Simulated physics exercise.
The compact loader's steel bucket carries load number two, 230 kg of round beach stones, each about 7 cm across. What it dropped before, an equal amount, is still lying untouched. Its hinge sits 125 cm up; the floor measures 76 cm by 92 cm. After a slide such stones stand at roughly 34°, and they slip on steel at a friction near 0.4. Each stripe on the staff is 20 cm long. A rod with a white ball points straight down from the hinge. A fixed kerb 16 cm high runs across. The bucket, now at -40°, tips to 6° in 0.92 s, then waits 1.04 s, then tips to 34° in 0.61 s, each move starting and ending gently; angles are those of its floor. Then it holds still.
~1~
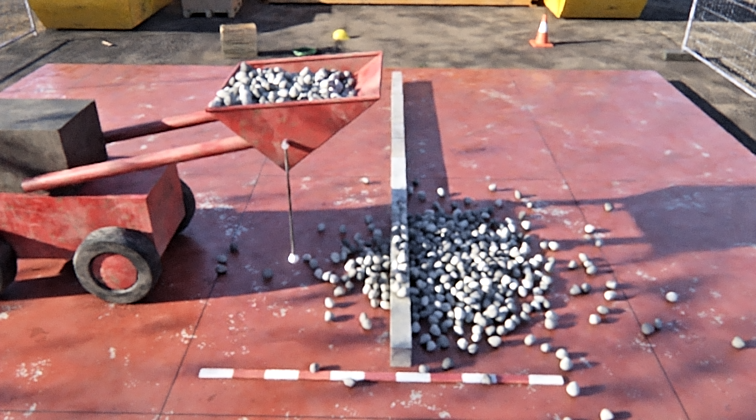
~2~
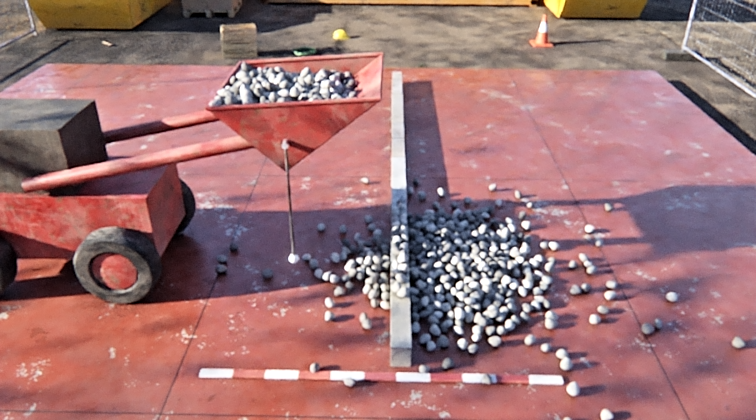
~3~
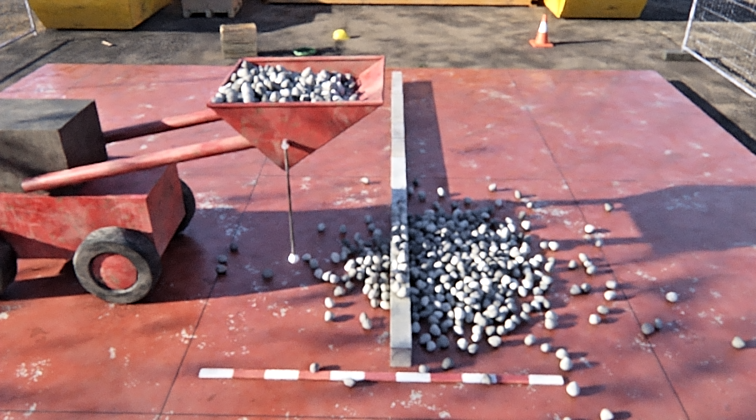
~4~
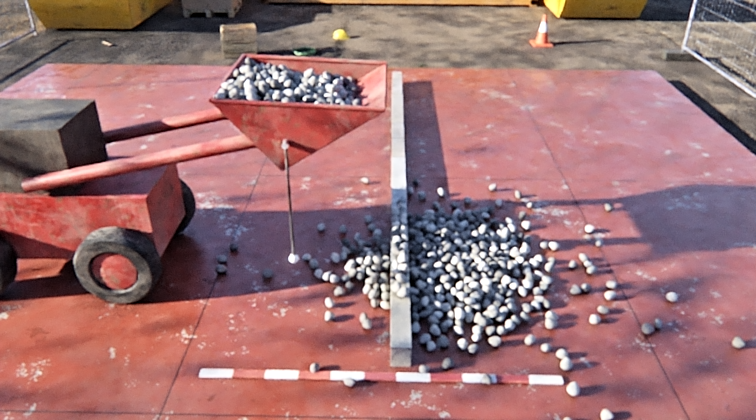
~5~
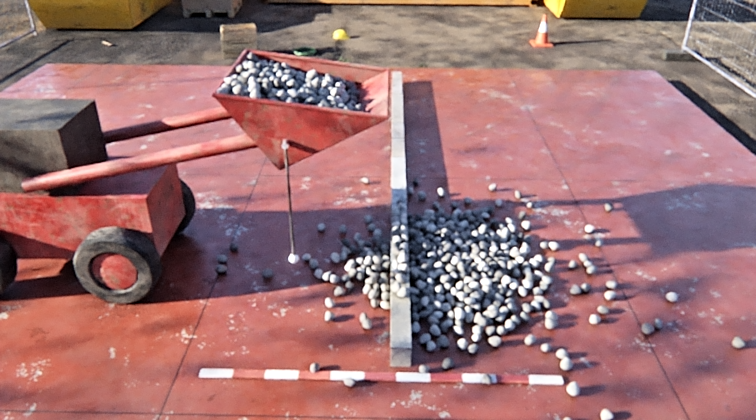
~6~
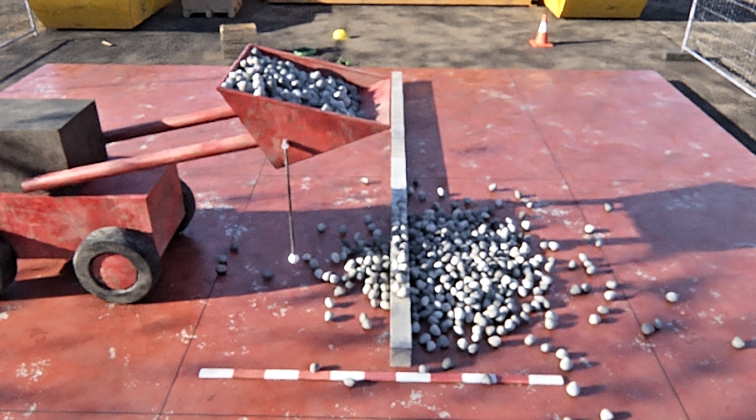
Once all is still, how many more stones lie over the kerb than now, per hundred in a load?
Close to 77 parts in a hundred.
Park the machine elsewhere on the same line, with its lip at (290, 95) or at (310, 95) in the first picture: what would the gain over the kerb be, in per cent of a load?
First some 0, then 5 per cent.
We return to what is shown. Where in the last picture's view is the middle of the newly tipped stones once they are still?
Near (433, 255).
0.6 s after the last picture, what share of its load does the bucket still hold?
Roughly 100 per cent is still inside.
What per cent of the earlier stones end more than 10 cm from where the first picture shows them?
Roughly 5 per cent of them.
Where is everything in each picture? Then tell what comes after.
In the first picture, the bucket is at -40°, its lip at (380, 97); the top of the load is at (276, 78). The earlier load is highest near (401, 257), 20 cm above ground level, 18 % on this side of the kerb, 83 % over the kerb.
In the second picture, the bucket is at -39°, its lip at (381, 99); the top of the load is at (267, 76).
In the third picture, lip at (383, 103), floor tilted -36°, highest stones at (253, 74).
In the fourth picture, lip at (385, 110), floor tilted -33°, highest stones at (253, 72).
In the fifth picture, lip at (388, 118), floor tilted -28°, highest stones at (253, 68).
In the sixth picture, the bucket is at -22°, its lip at (390, 127); the top of the load is at (255, 64).
Then, 0.3 s after the last picture the floor is at -1°; in per cent of one load, 100 in the bucket, 18 on this side of the kerb, 83 over the kerb; the foremost stones are at (637, 277).
Then, 0.6 s after the last picture the floor is at 6°; in per cent of one load, 100 in the bucket, 18 on this side of the kerb, 83 over the kerb; the foremost stones are at (637, 277).
Then, 2.6 s after the last picture the floor is at 34°; in per cent of one load, 7 in the bucket, 58 on this side of the kerb, 135 over the kerb; the foremost stones are at (637, 277).
Then, 5.0 s after the last picture the floor is at 34°; in per cent of one load, 0 in the bucket, 41 on this side of the kerb, 159 over the kerb; the foremost stones are at (637, 277). Net gain over the kerb, 77.
